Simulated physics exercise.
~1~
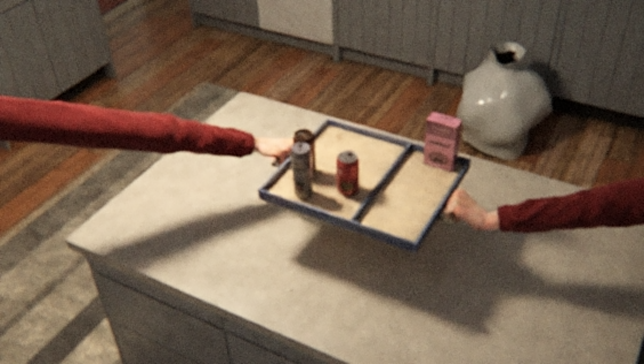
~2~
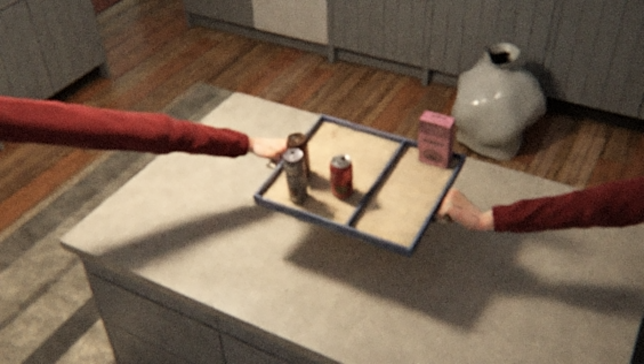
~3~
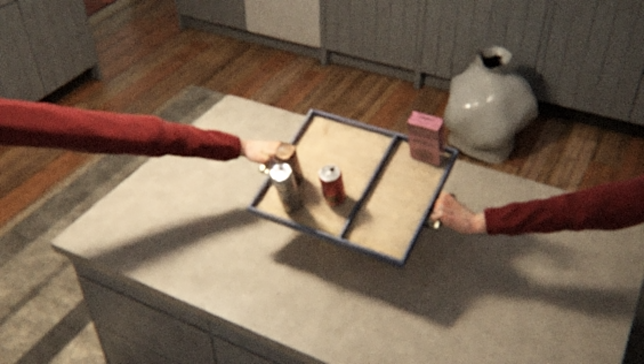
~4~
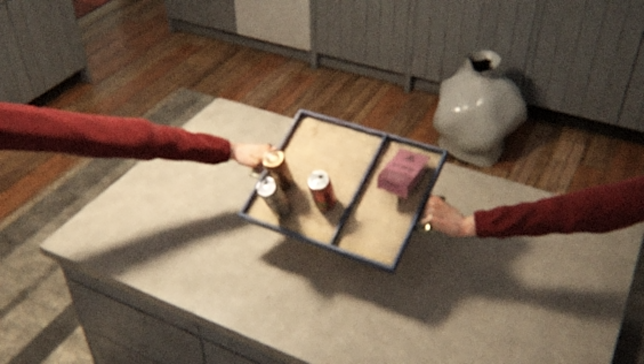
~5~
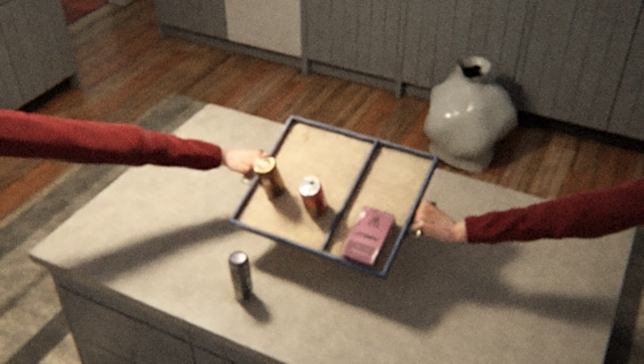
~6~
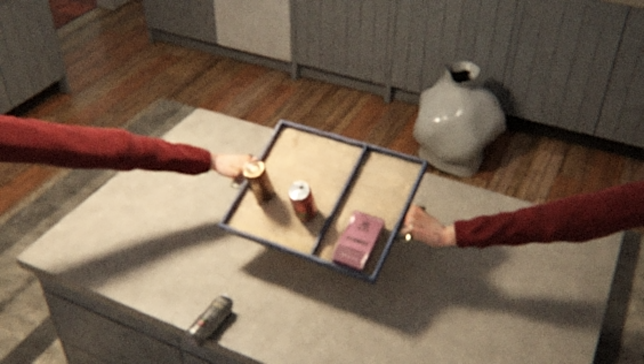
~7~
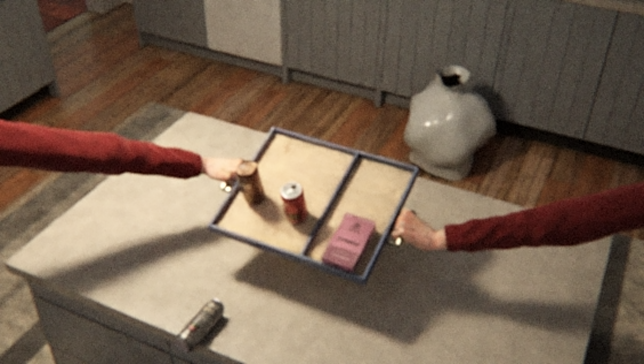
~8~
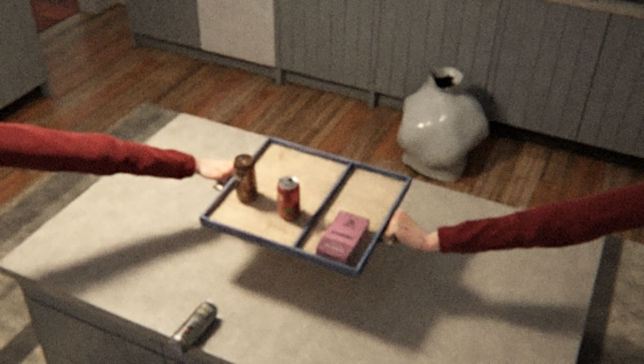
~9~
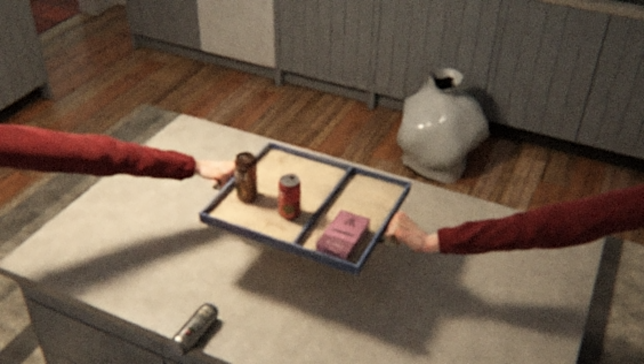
To begin with, two red-sleeved arms hold a blue-rimmed, divided tray level above a pale counter, carrying a grey can, a brown can, a red can and an upright pink packet. The hands tip the tray so that its near edge dips, and the pink packet topples onto its side. The packet slides to the near rim as the grey can drops off the tray, landing on its side on the counter. The hands then bring the tray back towards level. At the end, the brown and red cans still stand aboard beside the fallen packet, while the grey can lies below near the counter's edge.
